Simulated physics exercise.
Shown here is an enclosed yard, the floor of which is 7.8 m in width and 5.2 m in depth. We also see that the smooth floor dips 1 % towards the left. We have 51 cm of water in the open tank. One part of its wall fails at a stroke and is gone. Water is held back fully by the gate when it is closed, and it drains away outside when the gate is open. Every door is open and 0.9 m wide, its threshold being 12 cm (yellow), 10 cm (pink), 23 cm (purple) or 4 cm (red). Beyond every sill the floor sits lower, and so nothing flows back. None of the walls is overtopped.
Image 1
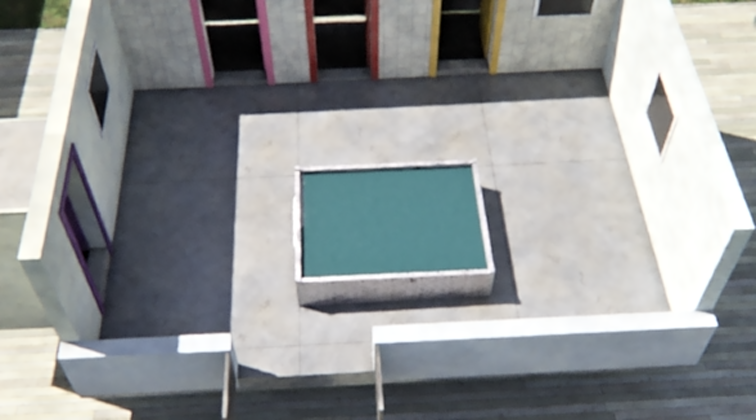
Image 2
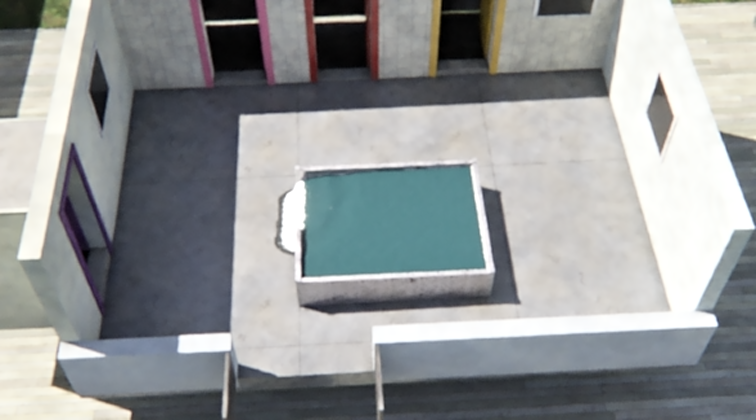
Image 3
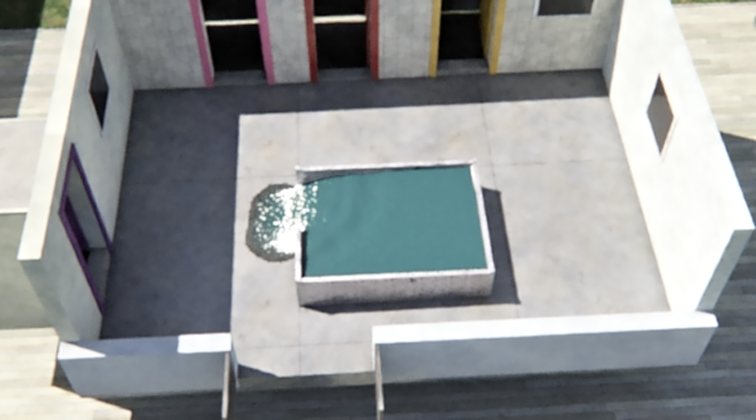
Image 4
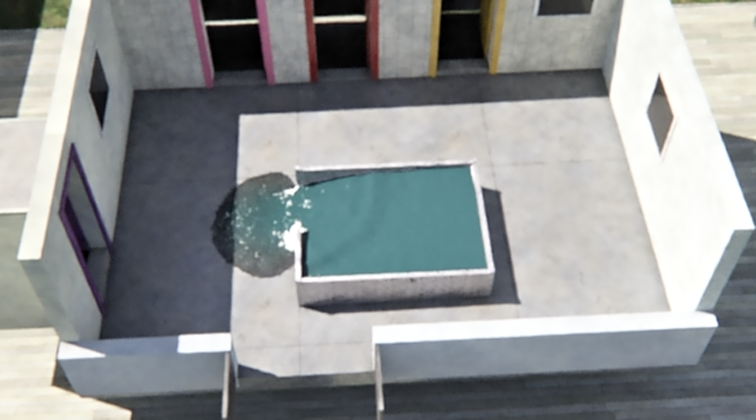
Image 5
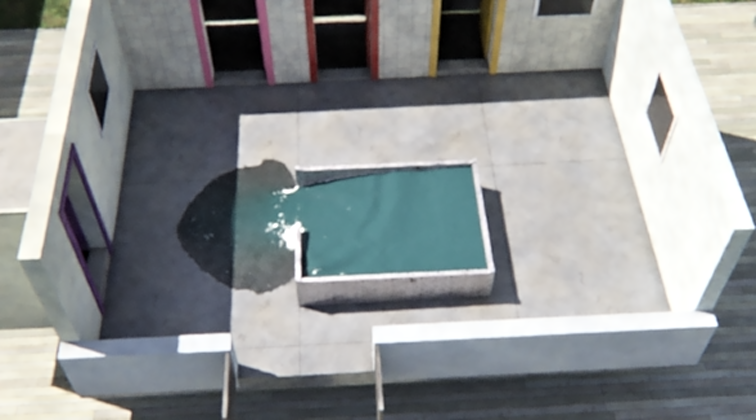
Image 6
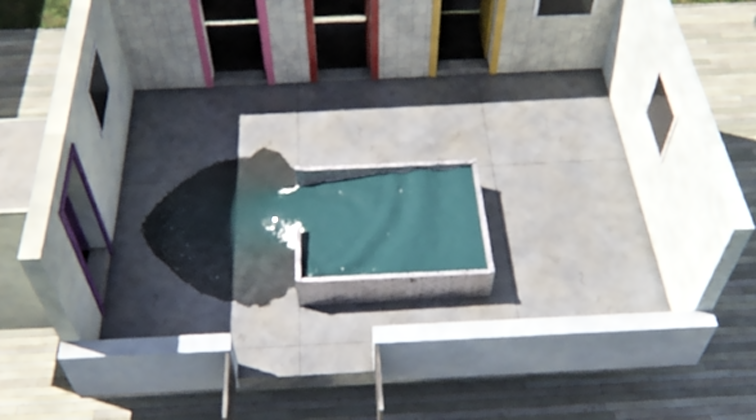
At first, a low open tank of still green water stands in a walled grey yard with pink, red, yellow and purple doorways. Then part of its left wall vanishes and water bursts out in white froth, spreading leftward across the floor in a widening dark sheet while ripples cross the tank.
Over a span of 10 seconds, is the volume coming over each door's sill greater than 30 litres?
One by one: At the yellow door the amount let in will fall short of the limit; at the pink door the amount let in will fall short of the limit; at the purple door the amount let in will fall short of the limit; at the red door the amount let in will fall short of the limit.
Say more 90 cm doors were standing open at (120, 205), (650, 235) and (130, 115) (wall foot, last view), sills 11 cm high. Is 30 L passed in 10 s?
More, less, more.
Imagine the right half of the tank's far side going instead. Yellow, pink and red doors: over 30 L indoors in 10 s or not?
At yellow the amount is higher than the mark, at pink it is beneath the mark, and at red it is higher than the mark.
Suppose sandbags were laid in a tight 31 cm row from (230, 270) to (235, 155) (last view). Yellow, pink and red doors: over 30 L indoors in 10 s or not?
Doors: Yellow stays under / pink exceeds / red exceeds.
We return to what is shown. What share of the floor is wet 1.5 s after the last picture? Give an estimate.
25 %.
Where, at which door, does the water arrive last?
Yellow.
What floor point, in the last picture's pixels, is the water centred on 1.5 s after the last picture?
Its balance point sits around (312, 232).
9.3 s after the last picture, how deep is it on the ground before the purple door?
The depth there is near 9.5 cm.
Then, 0.7 s after the last picture water covers 20 % of the floor and is deepest (30 cm) near (286, 220); yellow door not reached, pink door not reached, purple door 15 cm at the sill, 0 L in, red door not reached.
Then, 1.5 s after the last picture water covers 25 % of the floor and is deepest (37 cm) near (135, 91); yellow door not reached, pink door not reached, purple door 21 cm at the sill, 0 L in, red door not reached.
Then, 2.8 s after the last picture water covers 35 % of the floor and is deepest (28 cm) near (135, 91); yellow door not reached, pink door 10 cm at the sill, 0 L in, purple door 18 cm at the sill, 0 L in, red door not reached.
Then, 5.3 s after the last picture water covers 70 % of the floor and is deepest (19 cm) near (118, 210); yellow door 3 cm at the sill, 0 L in, pink door 10 cm at the sill, 1 L in, purple door 15 cm at the sill, 0 L in, red door 4 cm at the sill, 0 L in.
Then, 9.3 s after the last picture water covers 95 % of the floor and is deepest (12 cm) near (118, 210); yellow door 3 cm at the sill, 0 L in, pink door 8 cm at the sill, 2 L in, purple door 9 cm at the sill, 0 L in, red door 4 cm at the sill, 0 L in.
